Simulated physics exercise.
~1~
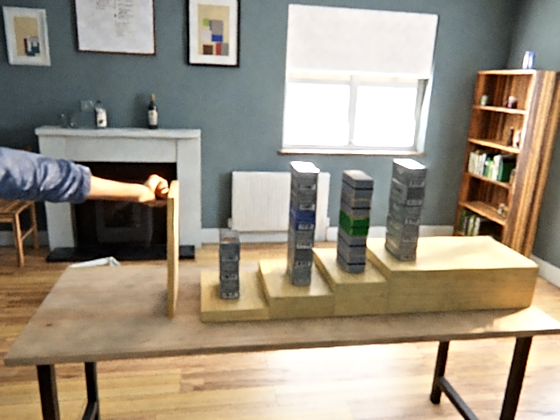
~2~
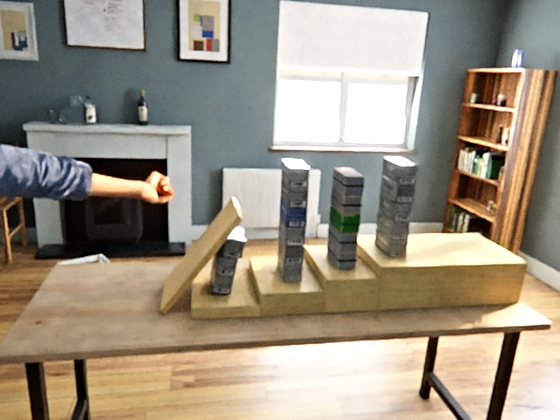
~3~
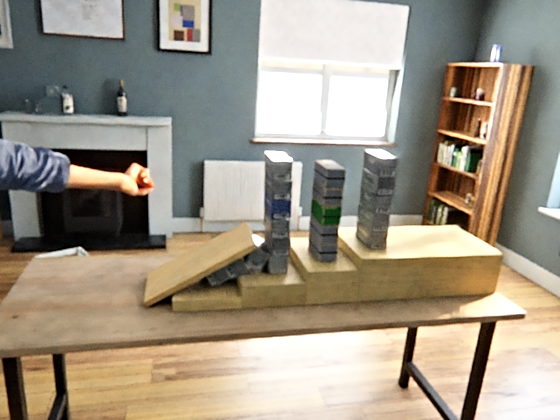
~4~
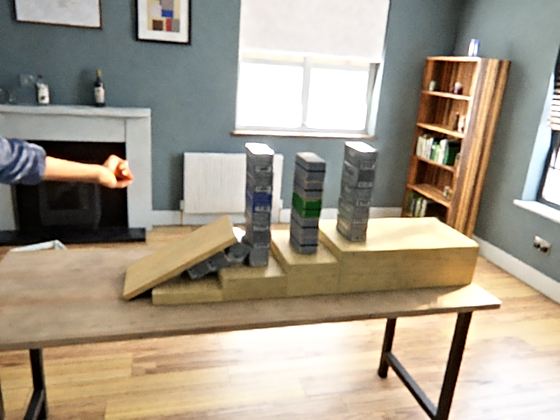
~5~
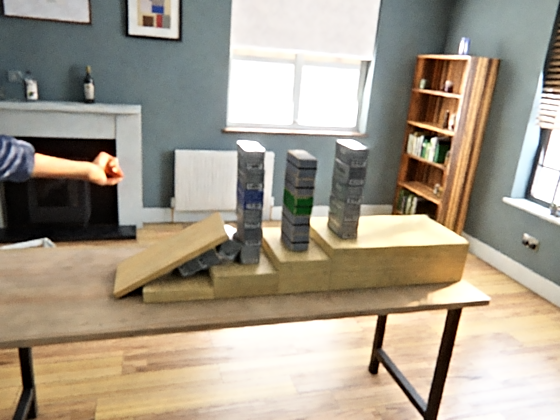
At the start, a hand holds a wooden board upright on a table, left of four grey piles standing on rising wooden steps, one pile with a blue packet and another with a green one. The board tips right, away from the hand, and leans onto the short pile on the lowest step. That pile gives way, its packets tilting and slumping right beneath the board. The view drifts right as the board settles at a slant over them, against the steps. The three taller piles stay standing, with the blue and green packets still in place.
